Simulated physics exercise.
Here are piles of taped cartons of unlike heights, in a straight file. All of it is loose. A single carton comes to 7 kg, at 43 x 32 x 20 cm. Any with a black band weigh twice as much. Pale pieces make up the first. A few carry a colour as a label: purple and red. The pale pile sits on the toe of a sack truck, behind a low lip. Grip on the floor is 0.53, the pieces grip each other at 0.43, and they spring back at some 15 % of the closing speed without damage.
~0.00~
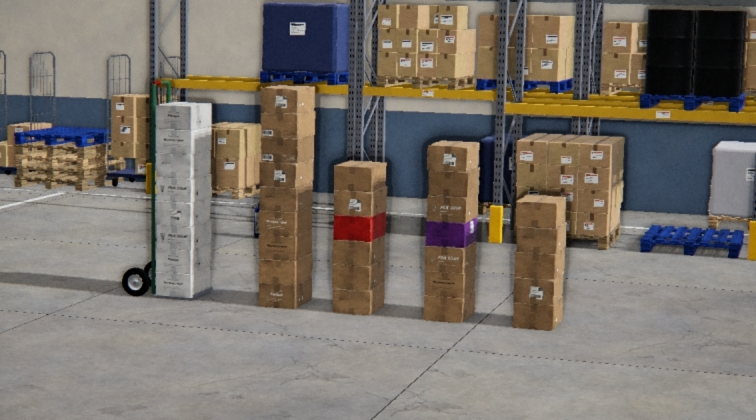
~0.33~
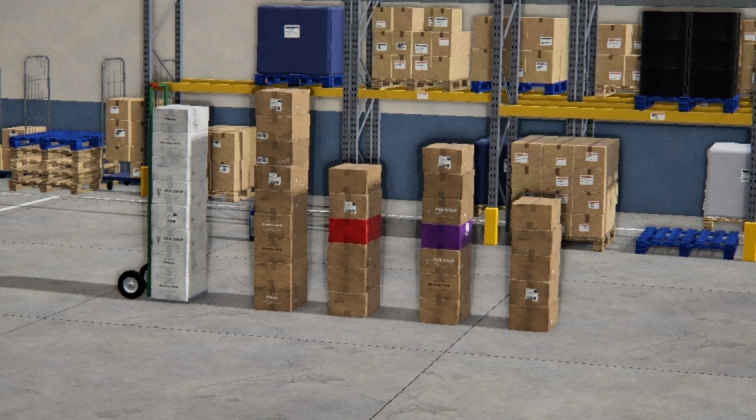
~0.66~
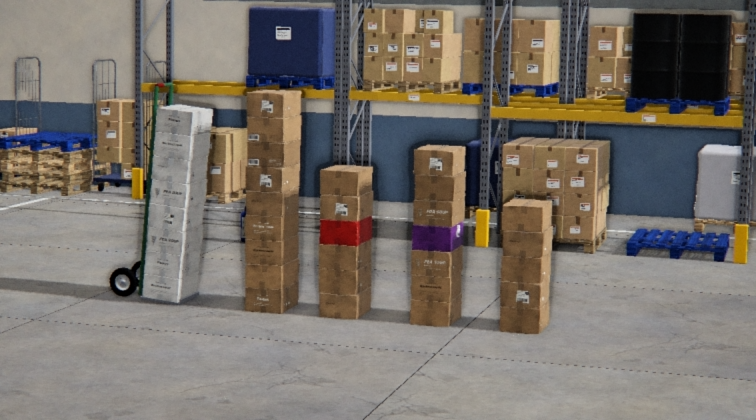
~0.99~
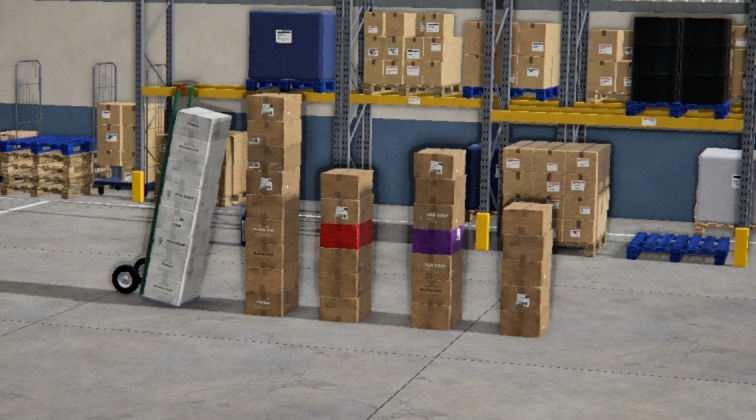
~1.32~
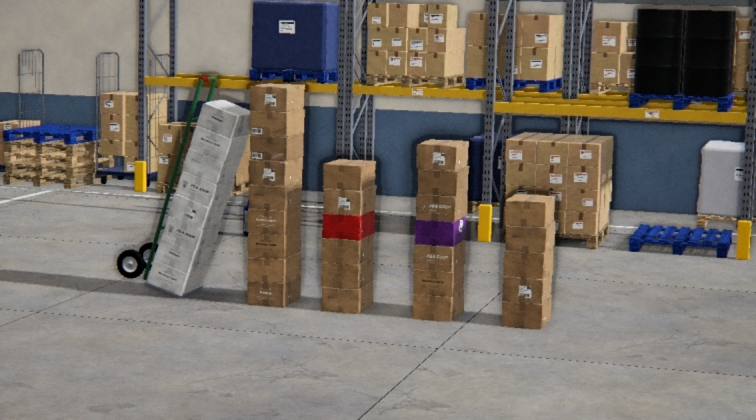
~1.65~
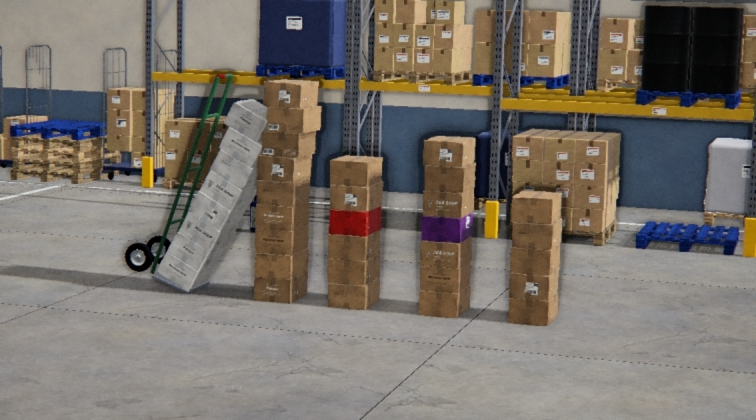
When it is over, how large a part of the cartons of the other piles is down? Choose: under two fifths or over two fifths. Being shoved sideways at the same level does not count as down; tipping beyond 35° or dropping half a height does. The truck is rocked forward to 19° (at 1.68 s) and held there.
Over two fifths of them.
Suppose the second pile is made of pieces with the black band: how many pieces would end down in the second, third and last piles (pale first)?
In that case second 0, third 0, last 0.
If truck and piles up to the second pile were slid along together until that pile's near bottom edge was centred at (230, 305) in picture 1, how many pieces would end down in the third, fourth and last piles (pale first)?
In that case third 5, fourth 6, last 5.
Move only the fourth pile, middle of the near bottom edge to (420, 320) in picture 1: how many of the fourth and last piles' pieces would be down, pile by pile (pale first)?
Then fourth 7, last 4.
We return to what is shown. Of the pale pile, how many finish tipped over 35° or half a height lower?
The count is 8.
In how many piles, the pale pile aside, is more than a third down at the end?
The count is 4.
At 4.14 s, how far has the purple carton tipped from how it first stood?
Some 30°.
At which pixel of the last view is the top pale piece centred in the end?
Near (363, 218).
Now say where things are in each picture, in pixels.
In the first picture (we follow the side turned to the camera), truck frame (154, 126) 0° forward; purple carton (445, 235); red carton (352, 229); no other piece has moved.
In the second picture, truck frame (150, 129) 1° forward; red carton (347, 231).
In the third picture, truck frame (153, 128) 5° forward, top of the pale pile leaning 5°; red carton (338, 233); no other piece has moved.
In the fourth picture, truck frame (171, 130) 11° forward, top of the pale pile leaning 11°; red carton (339, 236); no other piece has moved.
In the fifth picture, truck frame (190, 120) 16° forward, top of the pale pile leaning 18°; red carton (341, 227); no other piece has moved.
In the sixth picture, truck frame (204, 117) 19° forward, top of the pale pile leaning 27°; red carton (348, 223); purple carton (441, 230); 4 stirred so far.
Around 2.48 s, 8 of the pale pile down; none of the 27 other cartons down, 12 disturbed; red carton displaced 22 mm.
Around 3.12 s, 8 of the pale pile down; 14 of the 27 other cartons down; red carton tipped 36°, 11 cm lower; purple carton tipped 16°.
Around 4.14 s, 8 of the pale pile down; 23 of the 27 other cartons down; purple carton tipped 32°, 15 cm lower; red carton tipped 31°, 34 cm lower.
Finally (6.8 s), 8 of the pale pile down; 25 of the 27 other cartons down; purple carton tipped 40°, 42 cm lower; red carton tipped 33°, 34 cm lower. That is 93 per cent. Seen by the last camera, middles, purple carton near (616, 290), red carton near (465, 269).
